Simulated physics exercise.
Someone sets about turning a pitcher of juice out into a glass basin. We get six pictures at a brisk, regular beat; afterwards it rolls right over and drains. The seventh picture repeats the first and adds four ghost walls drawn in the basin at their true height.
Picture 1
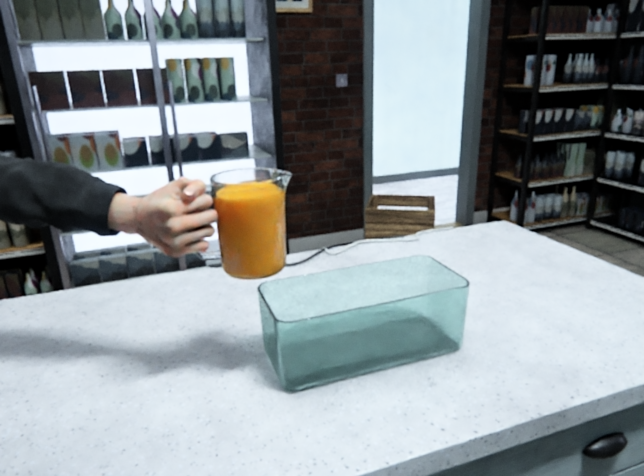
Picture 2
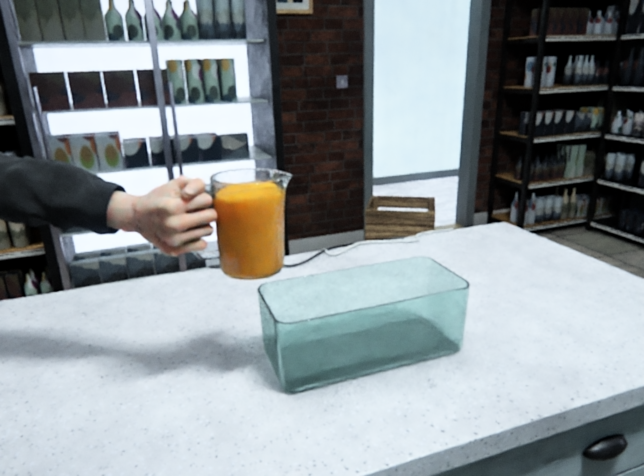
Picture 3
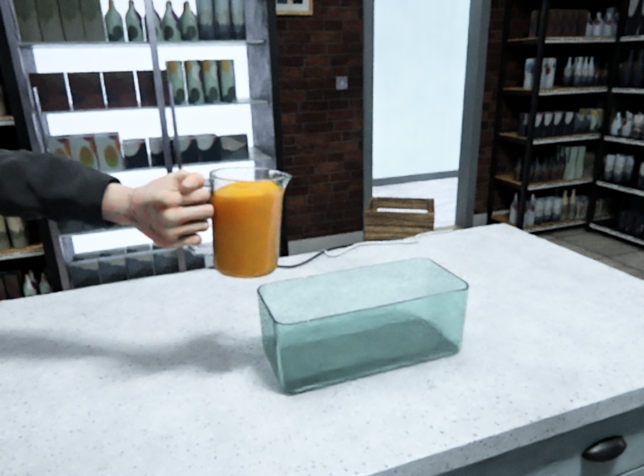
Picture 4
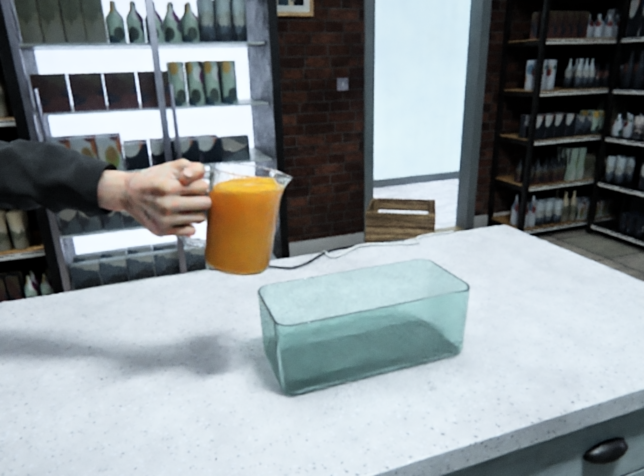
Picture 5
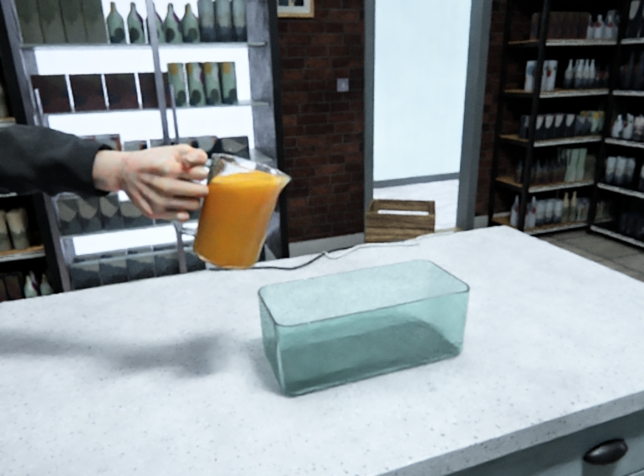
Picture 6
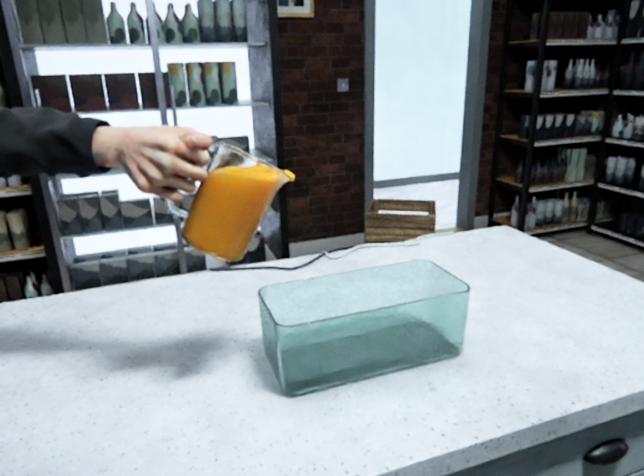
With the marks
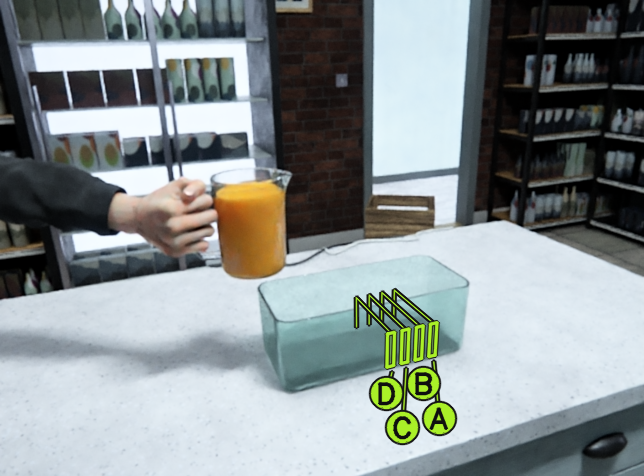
In this clip, a hand holds a glass pitcher of orange juice upright beside an empty glass basin on a white speckled counter, then gradually tilts it to the right until juice reaches over the lip.
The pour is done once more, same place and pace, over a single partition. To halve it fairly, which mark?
D is best.
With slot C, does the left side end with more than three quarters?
Yes, it does.
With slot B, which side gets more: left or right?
More ends on the left.
On the marked copy, A at (433, 361); B at (420, 364); C at (406, 368); D at (392, 372).
Choosing A, about 92 % ends left of the wall and 4 % right of it; 4 % is lost outside.
Choosing B, about 91 % ends left of the wall and 3 % right of it; 5 % is lost outside.
Choosing C, about 88 % ends left of the wall and 7 % right of it; 5 % is lost outside.
Choosing D, about 49 % ends left of the wall and 49 % right of it; 3 % is lost outside.
